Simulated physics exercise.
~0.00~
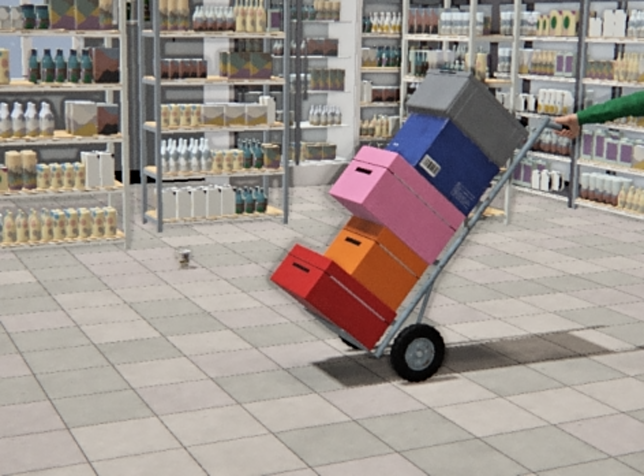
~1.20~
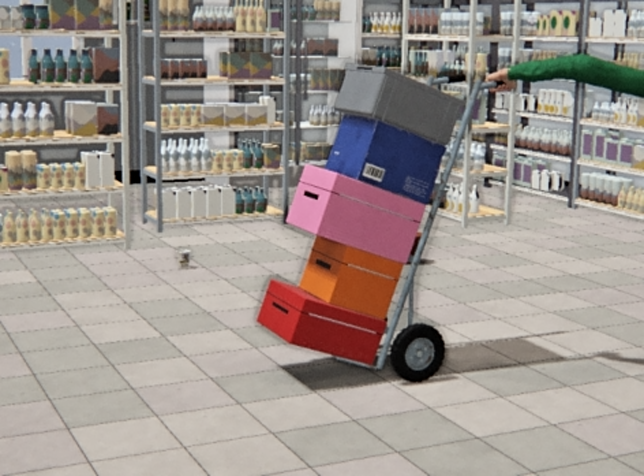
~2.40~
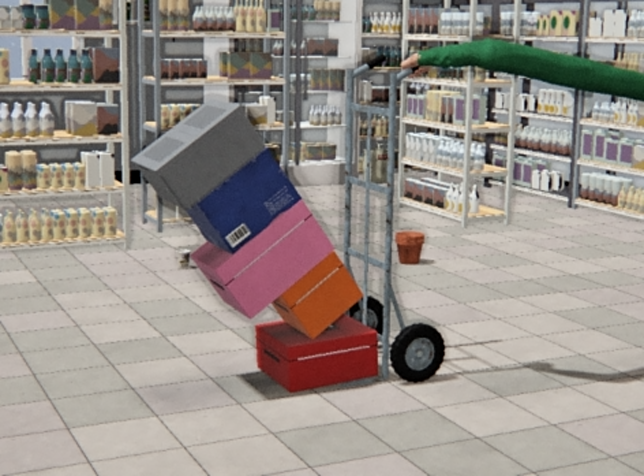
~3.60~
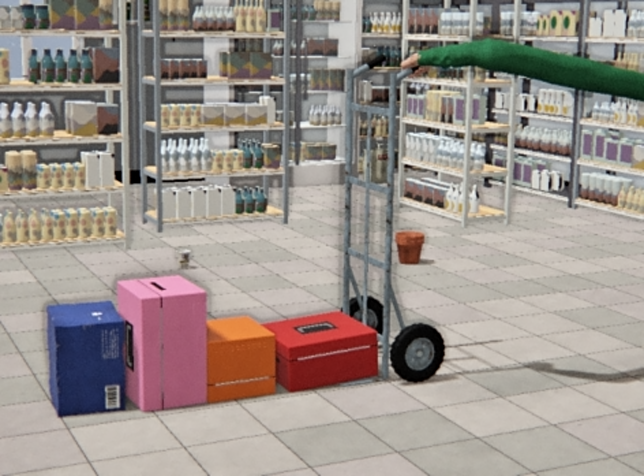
To begin with, a green-sleeved arm holds a sack truck tilted back in a shop aisle, its five loads stacked with a red toolbox lowest, then an orange toolbox, a pink toolbox, a blue box and a grey tote. The arm swings the truck towards upright, and the stack turns with it. Once the truck stands upright, the upper four pitch over to the left while the red toolbox stays at the base. They topple to the floor. Finally, the blue box, pink toolbox and orange toolbox lie tipped in a row left of the red one, with the grey tote out of sight.
